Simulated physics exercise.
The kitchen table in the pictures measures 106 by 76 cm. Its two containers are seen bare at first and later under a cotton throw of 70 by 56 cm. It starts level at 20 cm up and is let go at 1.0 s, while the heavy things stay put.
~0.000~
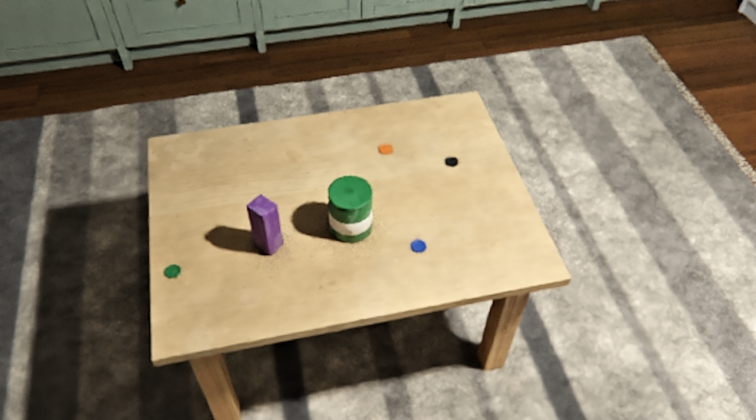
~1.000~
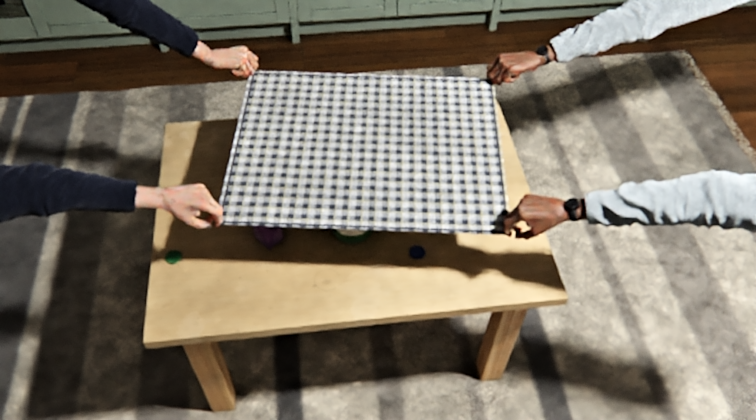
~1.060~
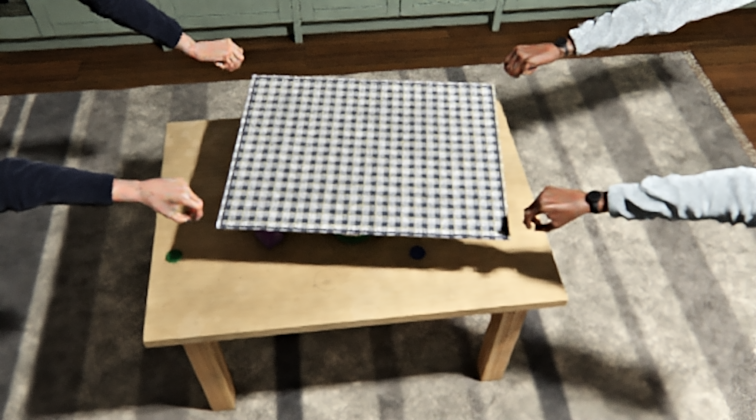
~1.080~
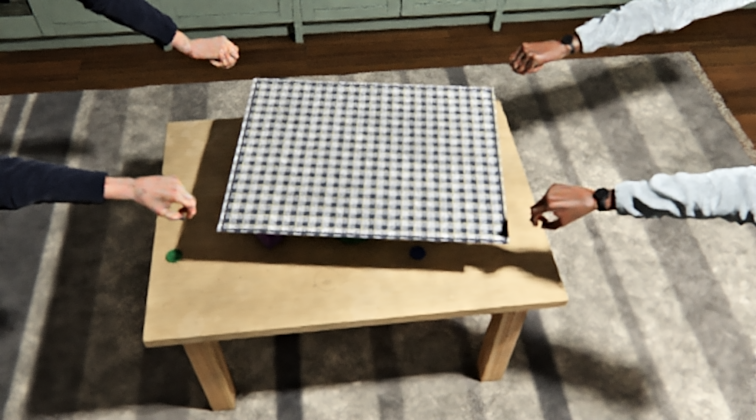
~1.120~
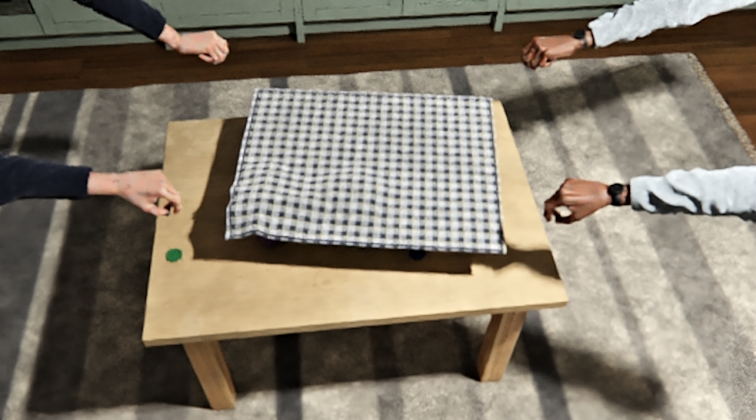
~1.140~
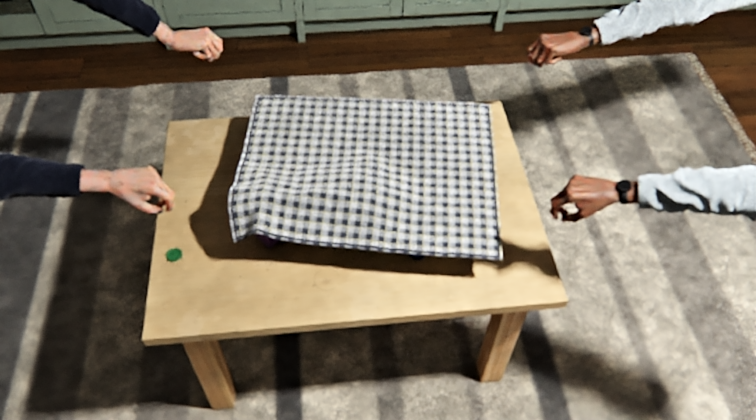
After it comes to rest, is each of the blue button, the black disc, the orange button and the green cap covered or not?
Result: Blue button vanishes under it, black disc vanishes under it, orange button ends under the cloth, green cap remains in the open.
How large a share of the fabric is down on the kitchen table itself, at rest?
Share on top, approx.: 45 %.
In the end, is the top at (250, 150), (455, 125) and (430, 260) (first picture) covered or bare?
Going through the three points in turn, they end up showing, showing and concealed.
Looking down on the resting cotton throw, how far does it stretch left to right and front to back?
72 cm x 58 cm, roughly.
After 1.3 s, 45 % of it is down, spanning 73 by 58 cm, above black disc, orange button, blue button.
After 1.5 s, 45 % of it is down, spanning 72 by 58 cm, above black disc, orange button, blue button.
After 1.7 s, 45 % of it is down, spanning 72 by 58 cm, above black disc, orange button, blue button.
After 1.9 s, 45 % of it is down, spanning 72 by 58 cm, above black disc, orange button, blue button.
After 2.7 s, 45 % of it is down, spanning 72 by 58 cm, above black disc, orange button, blue button.
